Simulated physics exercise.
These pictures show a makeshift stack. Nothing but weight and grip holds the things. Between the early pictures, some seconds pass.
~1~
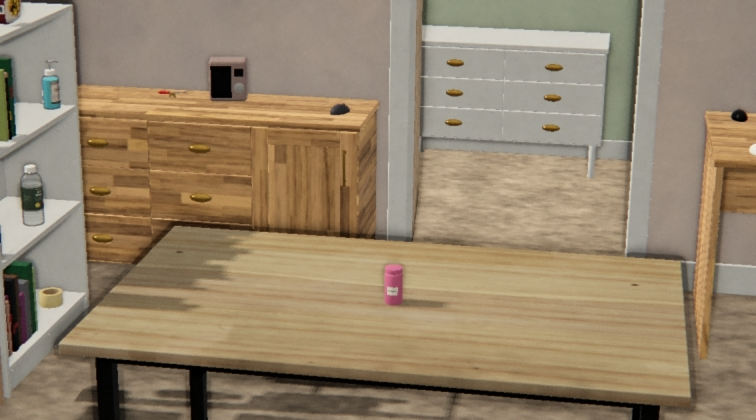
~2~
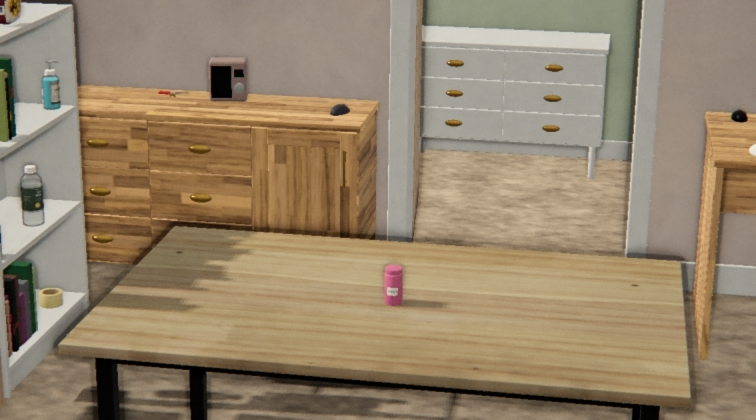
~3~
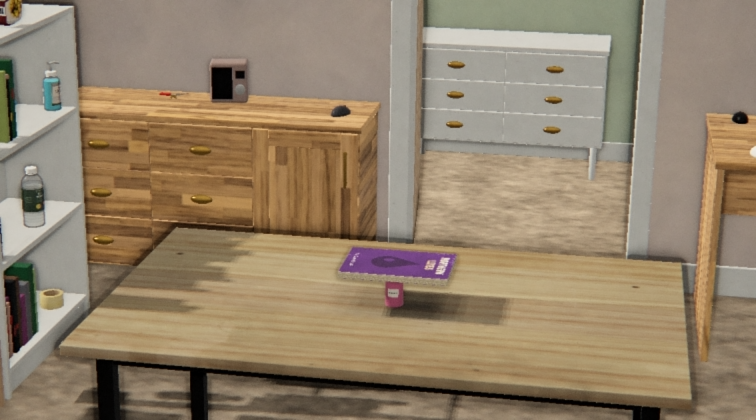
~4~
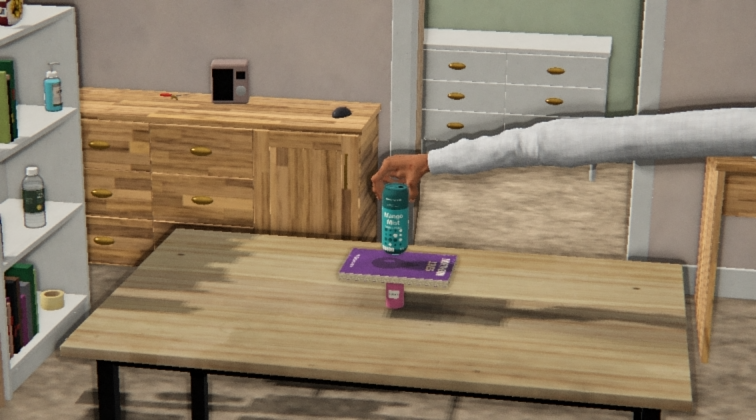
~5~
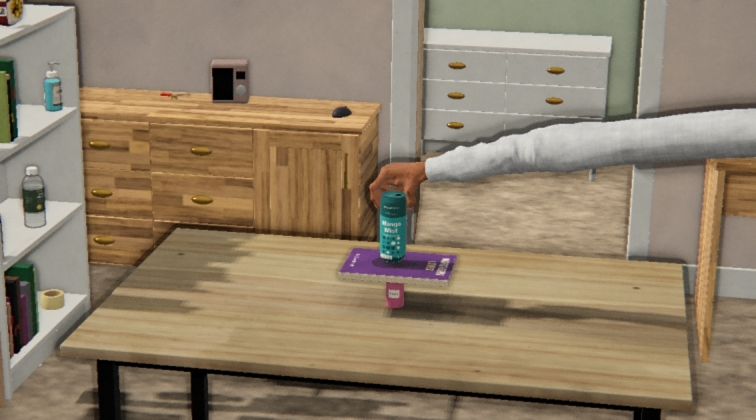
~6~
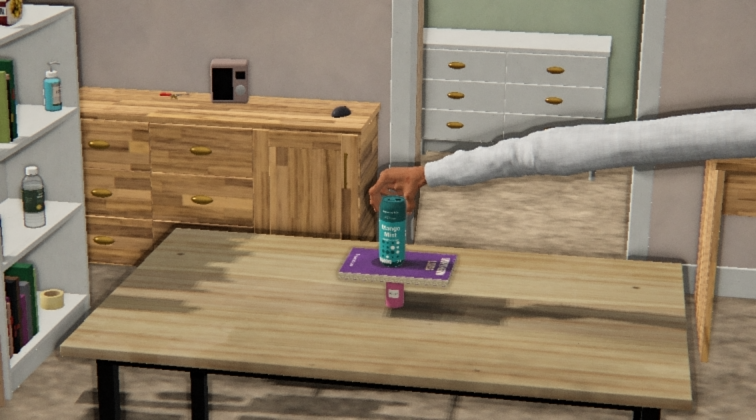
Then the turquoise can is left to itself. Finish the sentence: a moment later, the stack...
It stays put.
Then, 0.50 s on from there, no change.
Then, 1.30 s on from there, turquoise can resting near (393, 232).
In the end, all 3 unmoved. At the end, from the last picture's camera, turquoise can near (393, 232). The stack stays up.
